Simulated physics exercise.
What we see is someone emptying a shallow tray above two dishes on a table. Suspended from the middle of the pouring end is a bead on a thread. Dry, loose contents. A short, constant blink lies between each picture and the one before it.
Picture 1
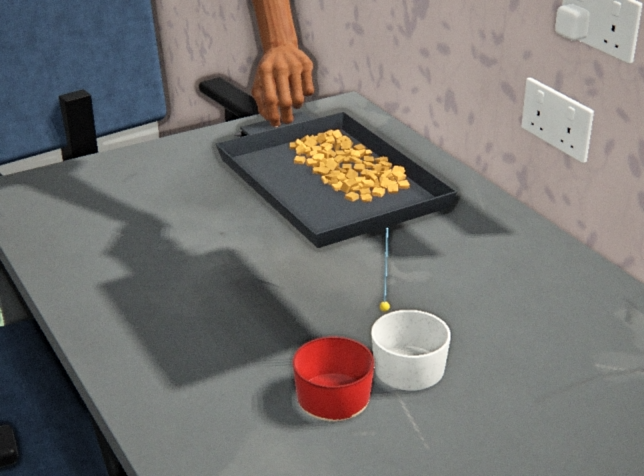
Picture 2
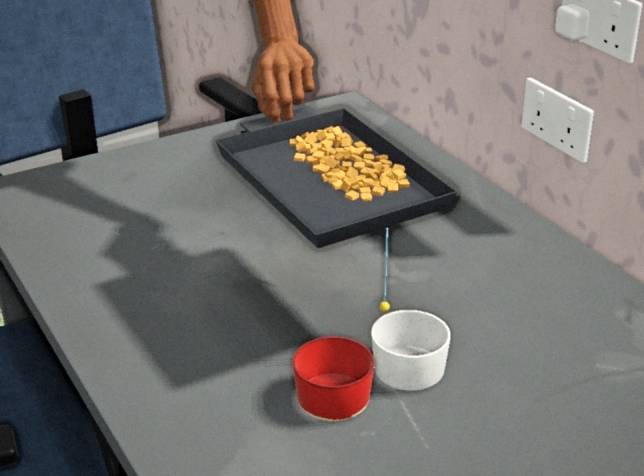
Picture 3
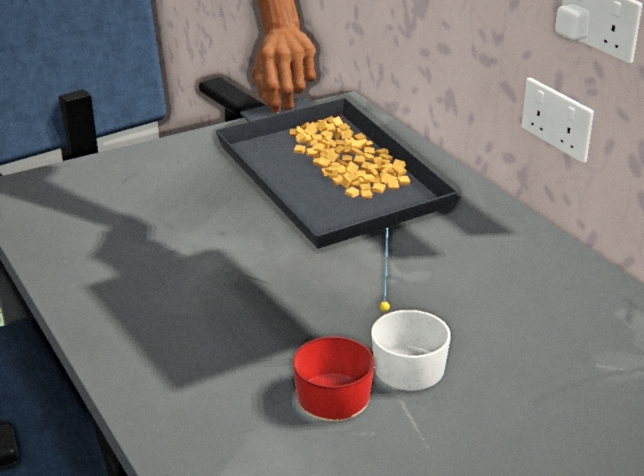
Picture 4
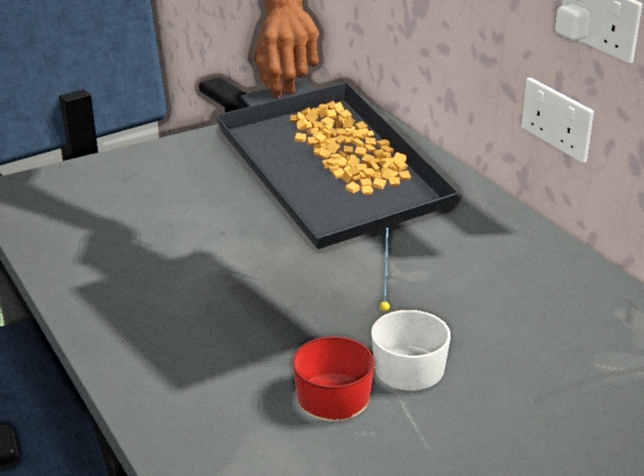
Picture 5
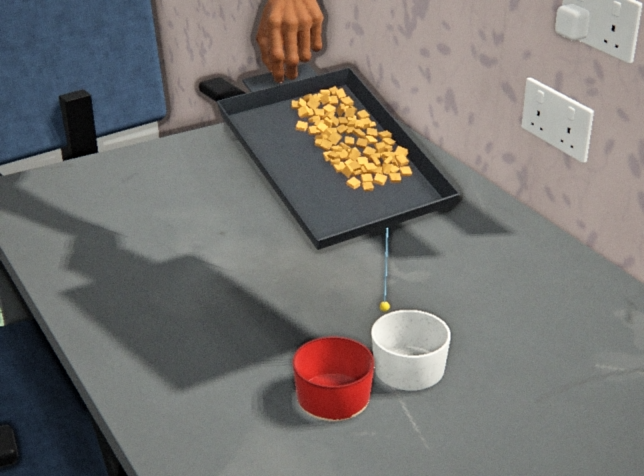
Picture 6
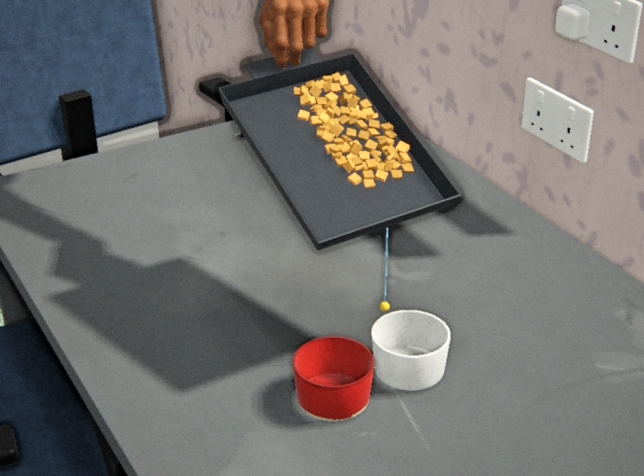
On a grey table, a hand gradually raises the back of a tray of cereal squares.
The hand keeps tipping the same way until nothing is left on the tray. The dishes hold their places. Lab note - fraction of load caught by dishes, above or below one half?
Most of it finds a dish.
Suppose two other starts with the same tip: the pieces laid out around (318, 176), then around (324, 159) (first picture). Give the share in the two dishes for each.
In order, about 80 and 60 in a hundred.
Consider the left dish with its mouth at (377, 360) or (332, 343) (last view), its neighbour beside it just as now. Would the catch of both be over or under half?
So that's a greater portion the first time round, a lesser portion the second.
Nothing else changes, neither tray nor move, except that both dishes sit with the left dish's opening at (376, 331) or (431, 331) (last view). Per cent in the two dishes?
About 40 per cent first, then about 50 per cent.
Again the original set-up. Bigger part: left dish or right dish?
That is the right one.
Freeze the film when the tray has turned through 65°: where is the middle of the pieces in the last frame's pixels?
The load is centred around (398, 214).
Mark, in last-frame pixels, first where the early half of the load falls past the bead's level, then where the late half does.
First part (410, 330), rest (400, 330).
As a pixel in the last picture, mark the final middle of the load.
Centre at rest, last view: Approx. (406, 376).
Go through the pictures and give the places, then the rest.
In the first frame, corners of the pouring end near (318, 230) and (450, 191), level; middle of the load near (347, 167), cereal squares; left dish near (354, 399); right dish near (432, 369); bead on its thread near (385, 307).
In the second frame, corners of the pouring end near (318, 231) and (450, 191), level; middle of the load near (347, 165).
In the third frame, corners of the pouring end near (319, 232) and (451, 191), tipped barely, level across its low end; middle of the load near (347, 159).
In the fourth frame, corners of the pouring end near (319, 233) and (452, 191), tipped a little, level across its low end; middle of the load near (348, 150).
In the fifth frame, corners of the pouring end near (320, 235) and (453, 192), tipped clearly, level across its low end; middle of the load near (349, 141).
In the sixth frame, corners of the pouring end near (321, 237) and (454, 193), tipped clearly, level across its low end; middle of the load near (351, 133); left dish near (354, 399); right dish near (432, 369).
Shortly afterwards, tray tipped steeply; all but a few on the tray; a little in the air.
Next, tray tipped past a quarter turn; near half on the tray; a little in the left dish; a little in the right dish; near a quarter outside both; a little in the air.
Some moments later, tray tipped past a quarter turn; near a quarter in the left dish; near half in the right dish; near a third outside both.
In the end, tray tipped past a quarter turn; near a quarter in the left dish; near half in the right dish; near a third outside both.
